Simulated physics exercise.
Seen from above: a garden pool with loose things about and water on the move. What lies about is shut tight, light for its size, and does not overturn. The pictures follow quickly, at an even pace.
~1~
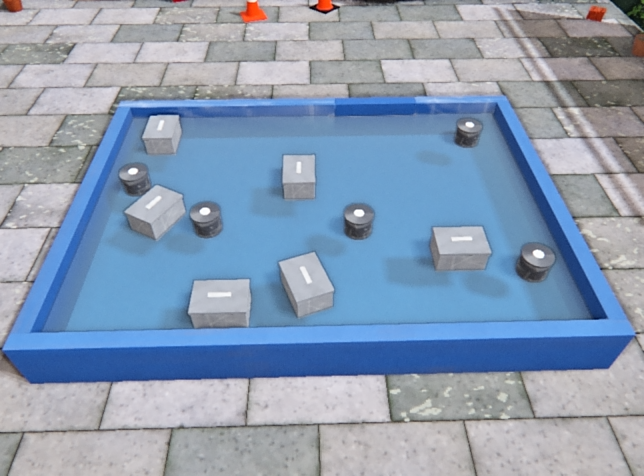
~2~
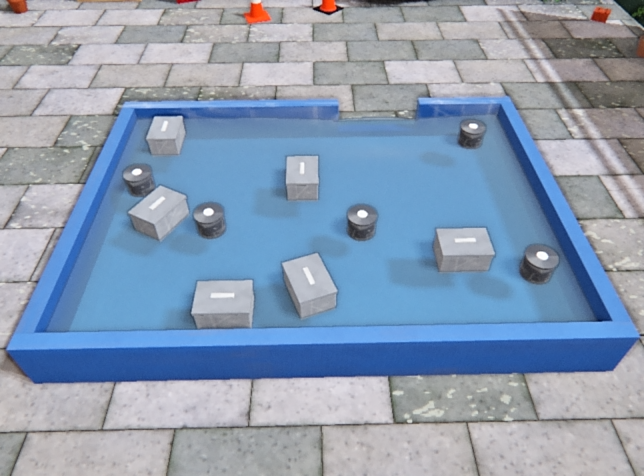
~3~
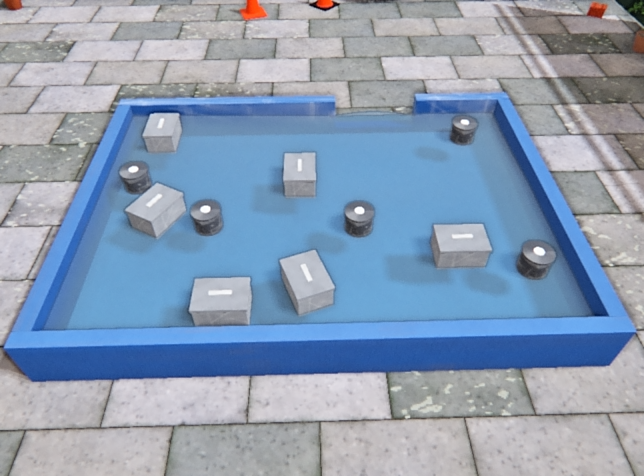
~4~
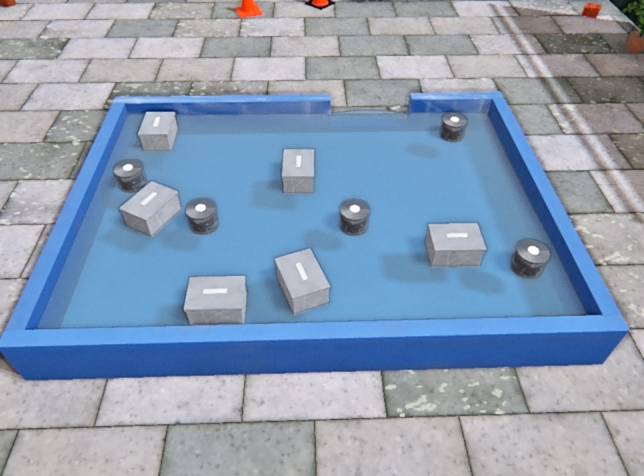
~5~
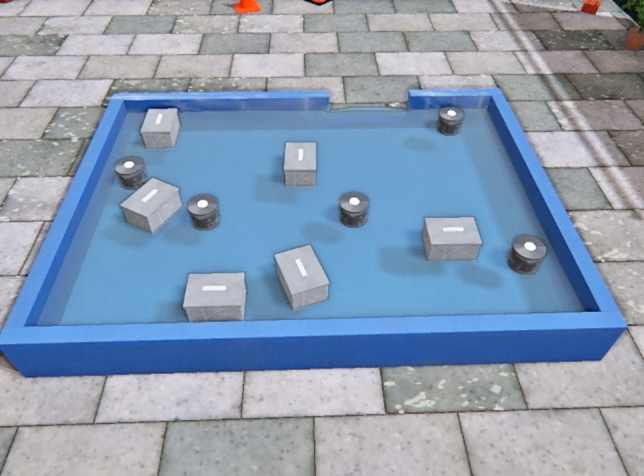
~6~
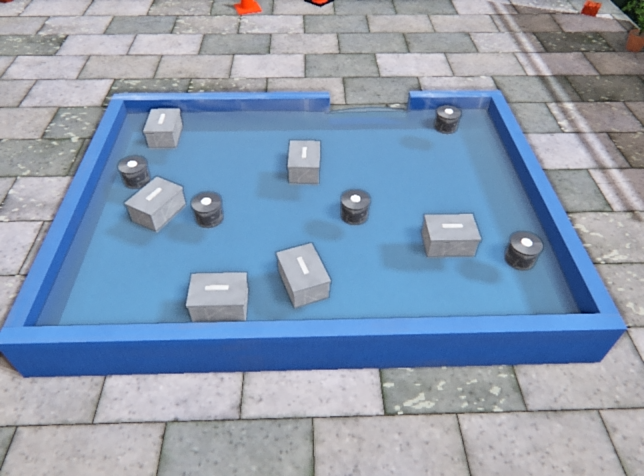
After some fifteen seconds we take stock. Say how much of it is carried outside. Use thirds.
That comes to less than a third.
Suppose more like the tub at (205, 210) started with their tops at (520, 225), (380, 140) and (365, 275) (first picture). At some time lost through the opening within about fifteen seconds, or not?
In that order: Inside, carried outside, no.
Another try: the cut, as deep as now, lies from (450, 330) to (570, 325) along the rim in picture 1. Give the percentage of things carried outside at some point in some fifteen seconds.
I make it 50 per cent.
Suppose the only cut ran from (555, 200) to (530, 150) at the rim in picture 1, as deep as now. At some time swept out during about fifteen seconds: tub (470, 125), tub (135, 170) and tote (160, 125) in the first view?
One after the other: Carried outside, still in, no.
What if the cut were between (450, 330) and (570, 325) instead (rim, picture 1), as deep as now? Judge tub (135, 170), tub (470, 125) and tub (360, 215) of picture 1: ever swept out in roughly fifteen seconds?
In that order: Inside, stays, yes.
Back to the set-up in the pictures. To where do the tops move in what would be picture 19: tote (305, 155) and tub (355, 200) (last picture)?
Roughly at (350, 116) and (370, 177).
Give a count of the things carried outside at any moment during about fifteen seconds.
2 of them.
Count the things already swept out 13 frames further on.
The number is 1.
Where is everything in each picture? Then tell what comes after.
A tub at (470, 125) floats; a tote at (299, 168) floats; 0 of 11 have shifted, in the first frame.
A tub at (473, 127) floats; a tote at (302, 169), afloat; 0 of 11 have shifted, in the second frame.
A tub at (465, 123) floats, close to its start; a tote at (300, 166) floats; 0 of 11 have shifted, in the third frame.
A tub at (455, 120), afloat, close to its start; a tote at (299, 163) floats, close to its start; 2 of 11 have shifted, in the fourth frame.
A tub at (451, 114) floats, close to its start; a tote at (301, 156), afloat, close to its start; 3 of 11 have shifted, in the fifth frame.
A tub at (449, 112) floats, close to its start; a tote at (304, 154) floats, close to its start; 8 of 11 have shifted, in the sixth frame.
A moment on, 0 of 11 are out; 11 afloat.
Next, 1 of 11 are out; 10 afloat.
Later, 2 of 11 are out; 9 afloat.
In the end, 2 of 11 are out; 9 afloat.
